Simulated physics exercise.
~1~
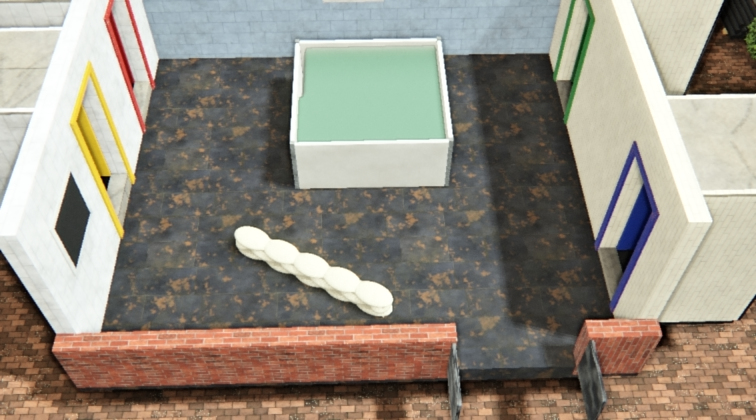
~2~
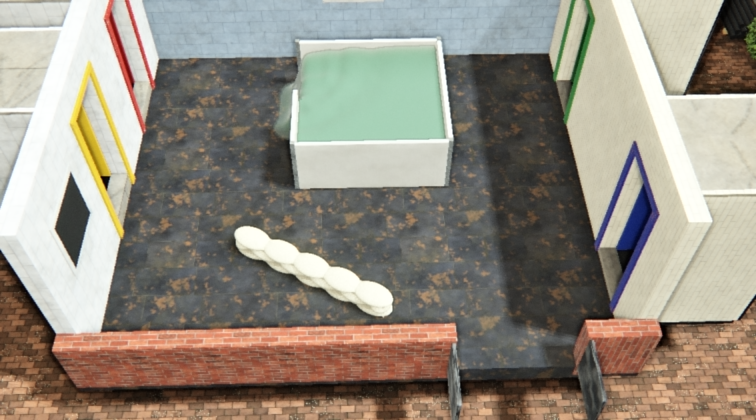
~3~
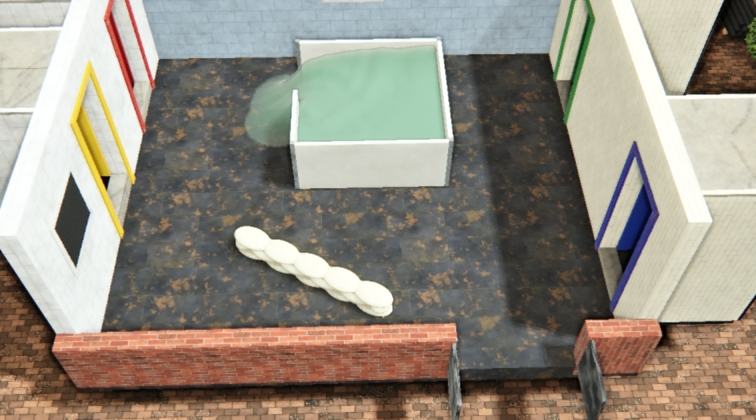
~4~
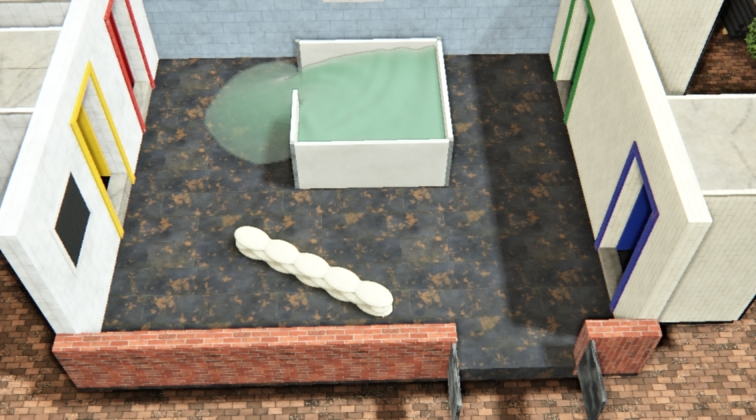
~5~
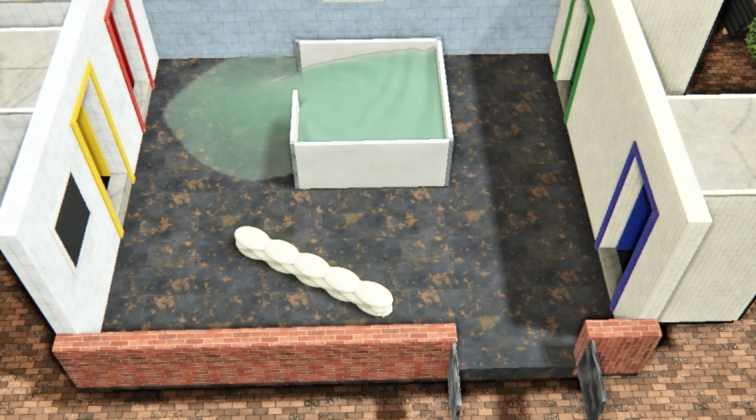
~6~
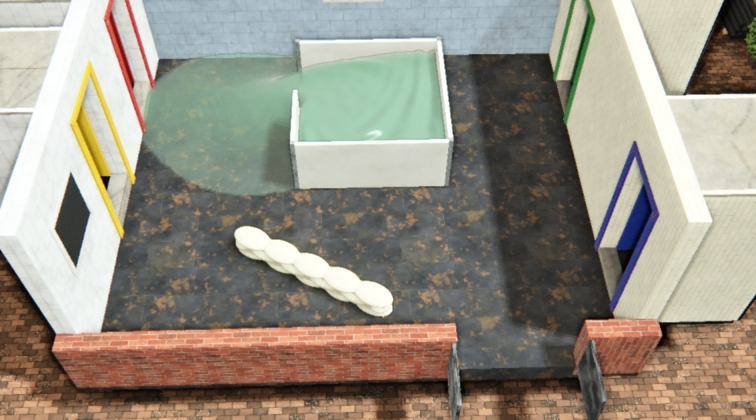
In an enclosed yard with coloured doorways, a side of a white-walled tank gives way and greenish water pours out to the left, spreading in a widening rounded sheet across the dark floor, while a pale twisted object lies still.
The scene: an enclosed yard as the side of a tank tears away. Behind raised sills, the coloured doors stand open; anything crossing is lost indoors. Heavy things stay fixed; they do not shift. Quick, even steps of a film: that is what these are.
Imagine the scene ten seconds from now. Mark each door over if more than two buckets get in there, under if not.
Blue door - over; red door - over; green door - over; yellow door - under.
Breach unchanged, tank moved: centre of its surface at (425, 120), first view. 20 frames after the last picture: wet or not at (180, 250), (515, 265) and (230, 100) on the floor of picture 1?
In the order asked: Reached by the flood, not reached, reached by the flood.
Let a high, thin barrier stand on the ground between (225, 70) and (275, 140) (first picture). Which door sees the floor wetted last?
Answer: The blue one.
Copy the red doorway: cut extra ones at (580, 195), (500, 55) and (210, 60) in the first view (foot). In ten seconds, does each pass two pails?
In order: Falls short, falls short, exceeds it.
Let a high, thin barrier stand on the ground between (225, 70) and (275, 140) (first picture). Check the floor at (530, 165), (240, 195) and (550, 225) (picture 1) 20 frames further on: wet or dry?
Taking the points in order, they are high and dry, inundated and high and dry.
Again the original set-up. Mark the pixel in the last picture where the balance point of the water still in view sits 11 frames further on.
I'd put it at around (298, 129).
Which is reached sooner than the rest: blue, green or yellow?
If you ask me, it's the one in yellow.
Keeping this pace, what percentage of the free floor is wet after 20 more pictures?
The answer is around 45 per cent.
A moment on, water covers 25 % of the floor; the blue door not reached, the red door far over two buckets in, the green door not reached, the yellow door wet at the sill, nothing in.
Next, water covers 30 % of the floor; the blue door not reached, the red door far over two buckets in, the green door not reached, the yellow door wet at the sill, nothing in.
Then, water covers 45 % of the floor; the blue door not reached, the red door far over two buckets in, the green door not reached, the yellow door wet at the sill, nothing in.
Later, water covers 75 % of the floor; the blue door wet at the sill, nothing in, the red door far over two buckets in, the green door under two buckets in, the yellow door wet at the sill, nothing in.
In the end, water covers 95 % of the floor; the blue door over two buckets in, the red door far over two buckets in, the green door over two buckets in, the yellow door wet at the sill, nothing in.
